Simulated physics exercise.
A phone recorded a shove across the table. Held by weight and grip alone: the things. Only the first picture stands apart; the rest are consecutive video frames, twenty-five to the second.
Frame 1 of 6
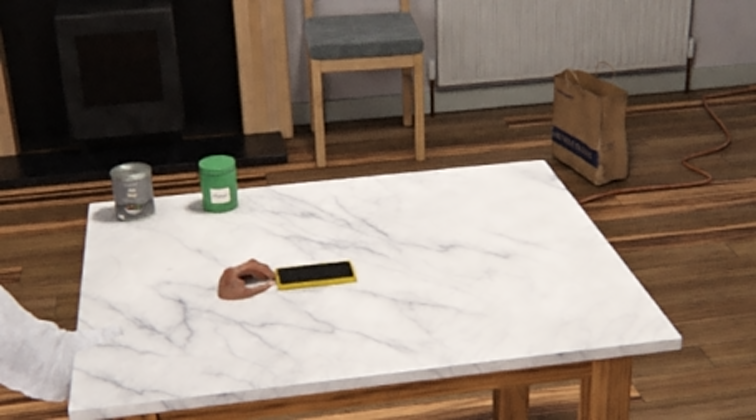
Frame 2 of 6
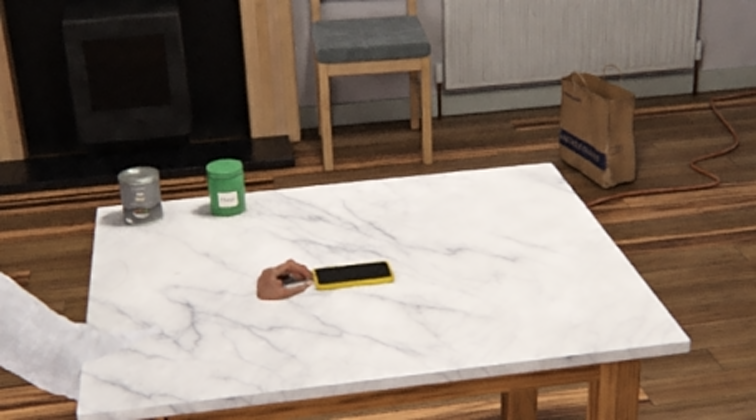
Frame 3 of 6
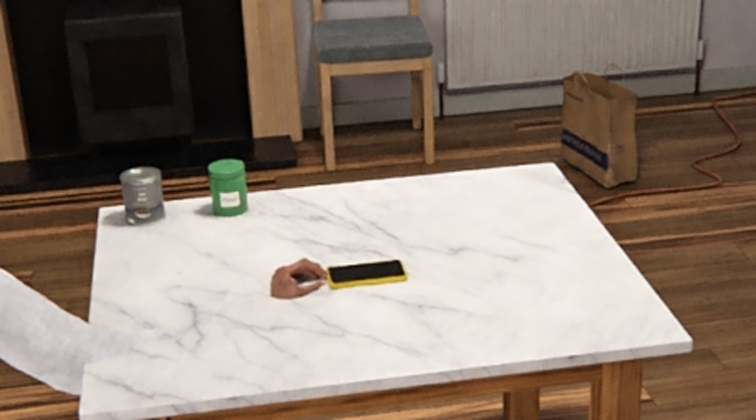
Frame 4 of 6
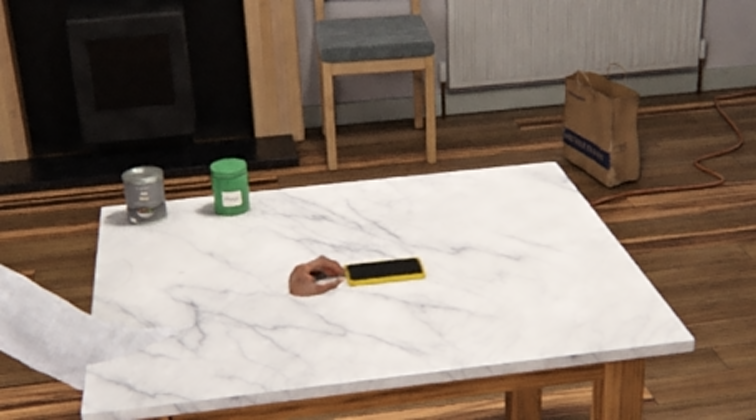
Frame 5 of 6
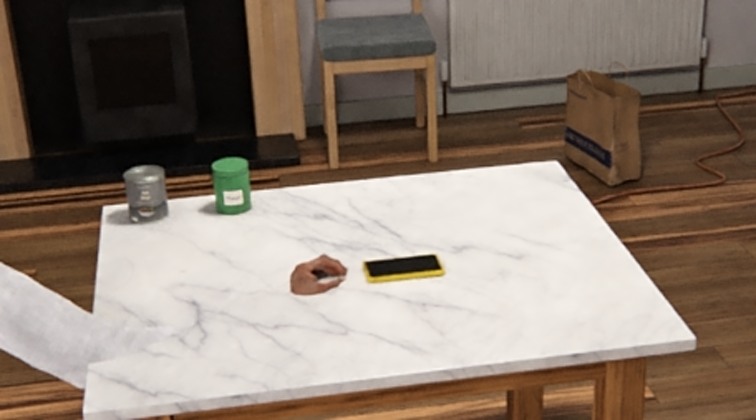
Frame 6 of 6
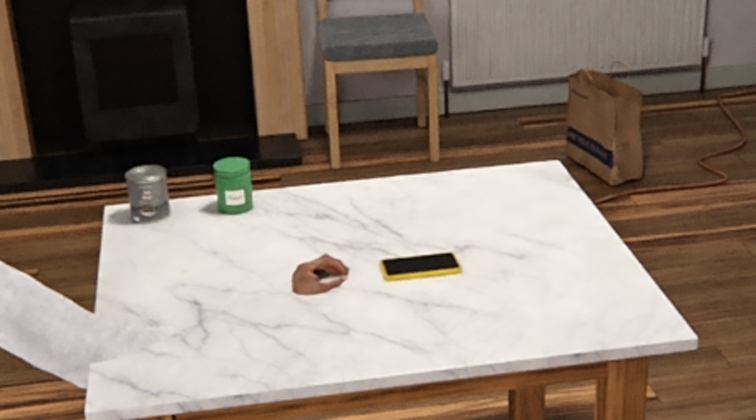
A yellow-edged phone slides to the right across a white marble table, pushed by a hand reaching in from the left. The hand then stays behind, and the phone slides a little farther right on its own, a gap widening between them, while a grey tin and a green tin stand near the back edge.
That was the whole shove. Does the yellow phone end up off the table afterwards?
No, it stays on the table.
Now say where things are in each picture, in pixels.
The first frame shows under the hand; yellow phone (315, 275).
The second frame shows under the hand; yellow phone (353, 275).
The third frame shows under the hand; yellow phone (366, 274).
The fourth frame shows yellow phone (384, 271).
The fifth frame shows yellow phone (403, 268) moved a little.
The sixth frame shows yellow phone (420, 266) moved a little.
Then, 0.10 s later than the last frame, yellow phone moved about its own width near (450, 263).
Then, 0.20 s later than the last frame, yellow phone moved about its own width near (469, 261).
When it is over, moved from the start, yellow phone. End places, in pixels of the last picture, yellow phone near (475, 260).
